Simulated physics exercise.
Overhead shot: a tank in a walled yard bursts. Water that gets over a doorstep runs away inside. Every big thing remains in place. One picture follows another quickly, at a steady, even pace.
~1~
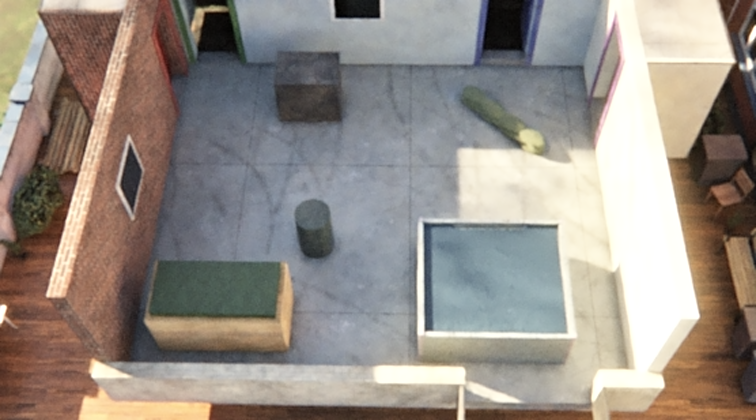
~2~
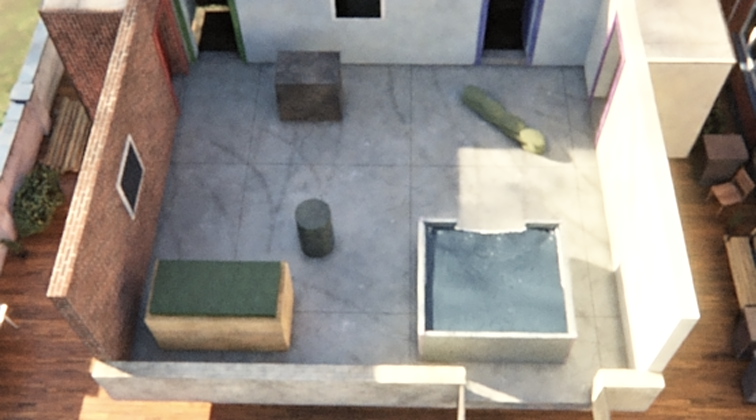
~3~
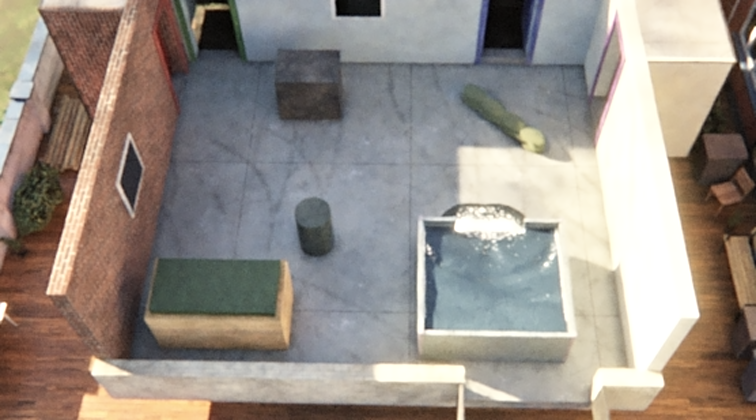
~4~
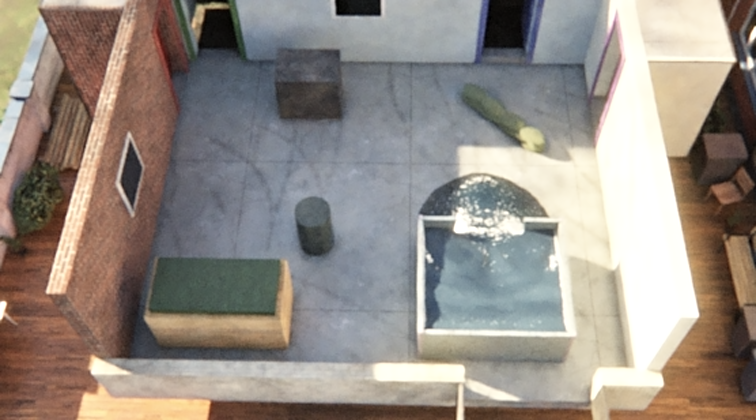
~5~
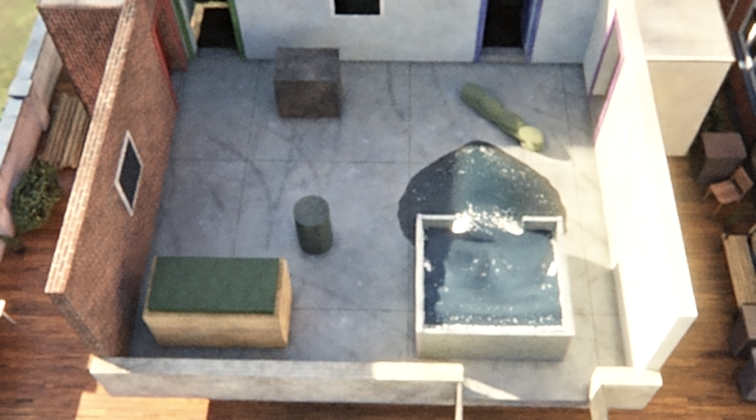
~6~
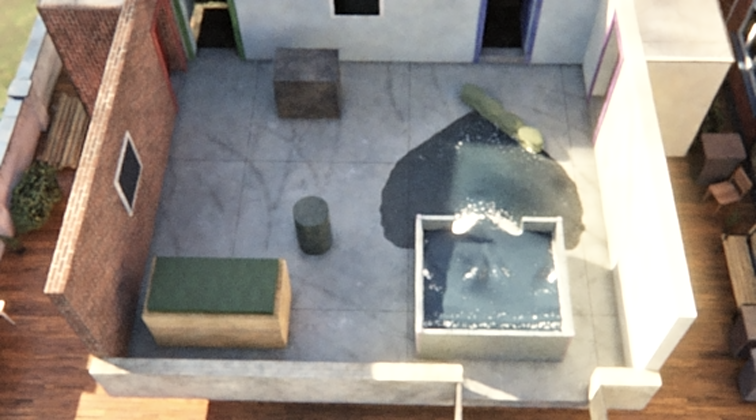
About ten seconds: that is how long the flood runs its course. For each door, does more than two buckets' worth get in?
At the end, the purple door does not exceed two buckets. The green door exceeds two buckets. The blue door does not exceed two buckets. The red door exceeds two buckets.
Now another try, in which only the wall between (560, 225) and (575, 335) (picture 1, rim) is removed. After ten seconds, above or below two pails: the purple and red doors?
Lab note - purple door stays short of it, red door tops the mark.
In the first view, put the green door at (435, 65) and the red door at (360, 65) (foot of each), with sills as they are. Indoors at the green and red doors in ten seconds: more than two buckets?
I'd say green overflows, while red overflows.
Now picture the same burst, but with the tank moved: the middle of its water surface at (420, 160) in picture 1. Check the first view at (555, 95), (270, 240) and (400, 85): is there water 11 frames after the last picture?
Log: Flood; no flood; flood.
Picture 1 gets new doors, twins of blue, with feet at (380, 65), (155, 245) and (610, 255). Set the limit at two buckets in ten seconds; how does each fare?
Well, the first breaks the limit, the next remains within bounds, and the last remains within bounds.
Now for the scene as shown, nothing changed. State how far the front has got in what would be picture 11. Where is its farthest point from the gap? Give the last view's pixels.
My guess would be about (394, 64).
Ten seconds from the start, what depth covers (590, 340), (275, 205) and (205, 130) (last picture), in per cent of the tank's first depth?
In order: About 10, 10 and 6 in a hundred.
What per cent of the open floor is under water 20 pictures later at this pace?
My estimate is roughly 50 percent.
A moment on, water covers 30 % of the floor; the purple door wet at the sill, nothing in, the green door not reached, the blue door not reached, the red door not reached.
Next, water covers 40 % of the floor; the purple door wet at the sill, nothing in, the green door not reached, the blue door wet at the sill, nothing in, the red door not reached.
Then, water covers 50 % of the floor; the purple door wet at the sill, nothing in, the green door wet at the sill, nothing in, the blue door under two buckets in, the red door over two buckets in.
Later, water covers 70 % of the floor; the purple door wet at the sill, nothing in, the green door over two buckets in, the blue door under two buckets in, the red door far over two buckets in.
In the end, water covers 95 % of the floor; the purple door wet at the sill, nothing in, the green door far over two buckets in, the blue door under two buckets in, the red door far over two buckets in.
